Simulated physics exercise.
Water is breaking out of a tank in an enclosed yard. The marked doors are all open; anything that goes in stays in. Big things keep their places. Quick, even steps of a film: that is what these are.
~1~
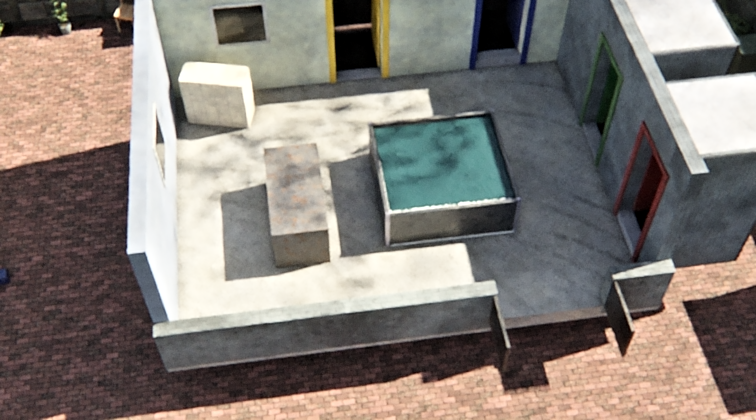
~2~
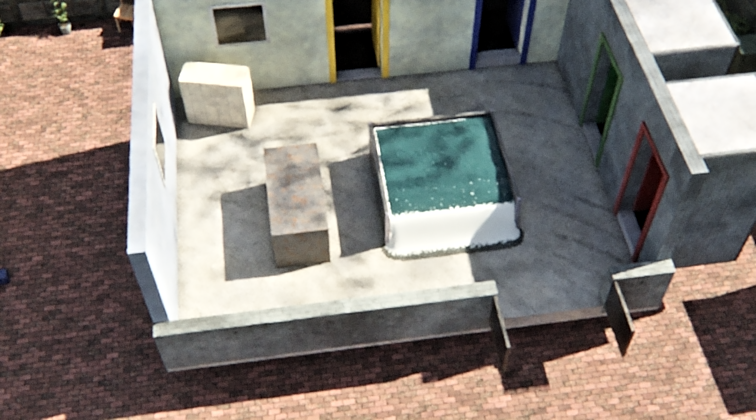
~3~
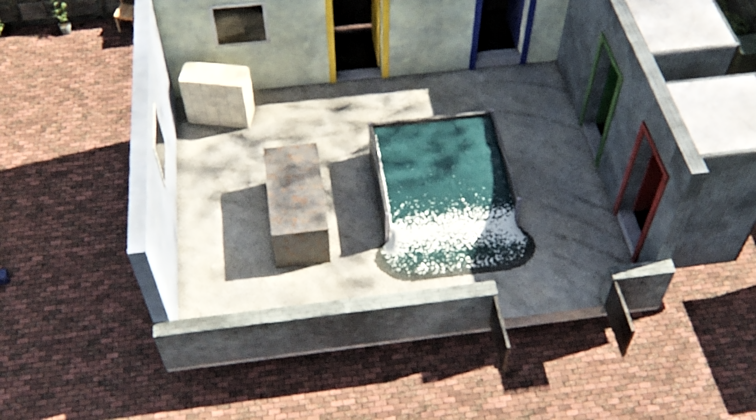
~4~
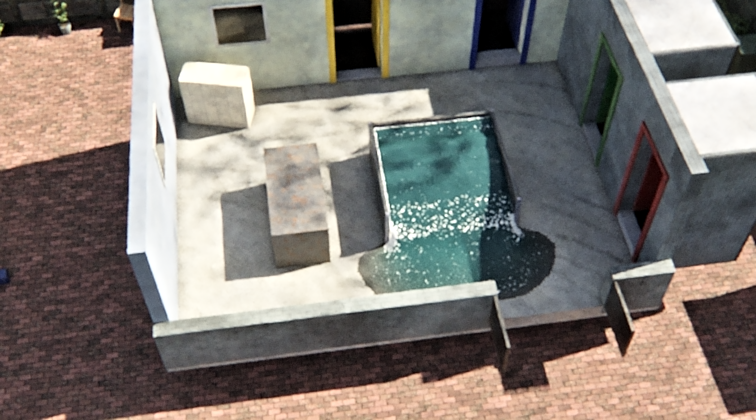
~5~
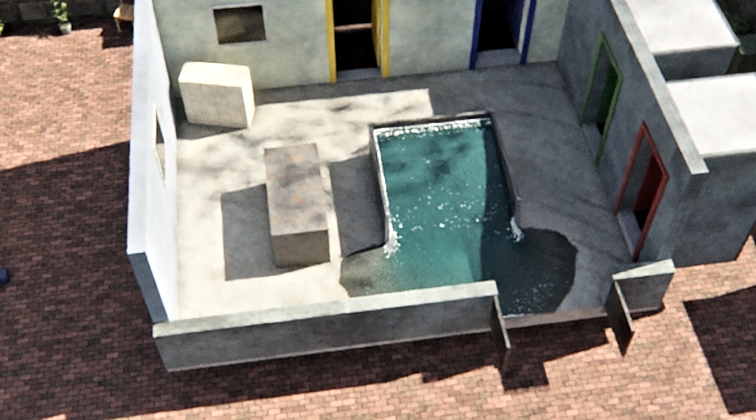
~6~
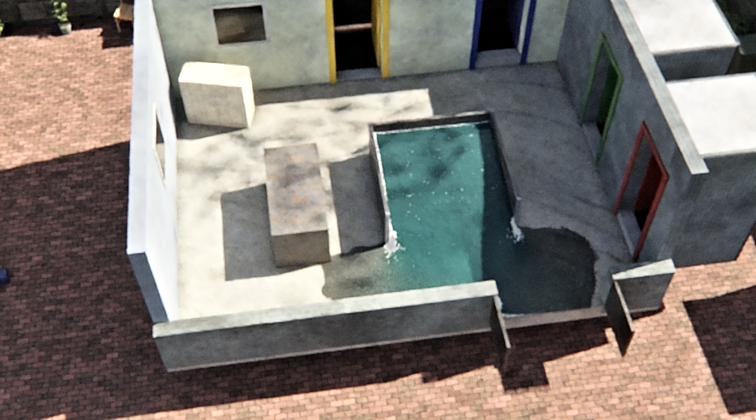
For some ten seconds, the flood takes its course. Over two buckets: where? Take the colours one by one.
One by one: The yellow door doesn't overshoot the mark there; the green door doesn't overshoot the mark there; the red door doesn't overshoot the mark there; the blue door doesn't overshoot the mark there.
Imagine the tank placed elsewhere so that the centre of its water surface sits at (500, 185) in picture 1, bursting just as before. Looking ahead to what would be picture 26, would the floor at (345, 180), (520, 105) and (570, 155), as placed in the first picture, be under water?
In order: Submerged, untouched, submerged.
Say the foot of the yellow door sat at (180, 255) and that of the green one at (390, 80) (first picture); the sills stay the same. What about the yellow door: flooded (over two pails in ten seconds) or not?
Note - yellow door ends up higher.
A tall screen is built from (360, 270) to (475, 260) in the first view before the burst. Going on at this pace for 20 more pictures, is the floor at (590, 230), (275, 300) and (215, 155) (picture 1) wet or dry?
Point by point: First submerged, second submerged, third not reached.
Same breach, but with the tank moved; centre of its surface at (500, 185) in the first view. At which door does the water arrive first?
That would be the red one.
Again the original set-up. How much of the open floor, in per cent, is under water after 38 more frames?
I'd put it at roughly 80 per cent.
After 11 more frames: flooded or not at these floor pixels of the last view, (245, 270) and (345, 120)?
Result, in the order given: Wetted / not wetted.
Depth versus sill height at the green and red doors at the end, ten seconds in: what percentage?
First around 20 percent, second around 30 percent.
A moment on, water covers 20 % of the floor; the yellow door not reached, the green door not reached, the red door wet at the sill, nothing in, the blue door not reached.
Next, water covers 30 % of the floor; the yellow door not reached, the green door not reached, the red door wet at the sill, nothing in, the blue door not reached.
Then, water covers 50 % of the floor; the yellow door not reached, the green door not reached, the red door wet at the sill, nothing in, the blue door not reached.
Later, water covers 80 % of the floor; the yellow door wet at the sill, nothing in, the green door wet at the sill, nothing in, the red door wet at the sill, nothing in, the blue door wet at the sill, nothing in.
In the end, water covers 95 % of the floor; the yellow door under two buckets in, the green door wet at the sill, nothing in, the red door wet at the sill, nothing in, the blue door wet at the sill, nothing in.
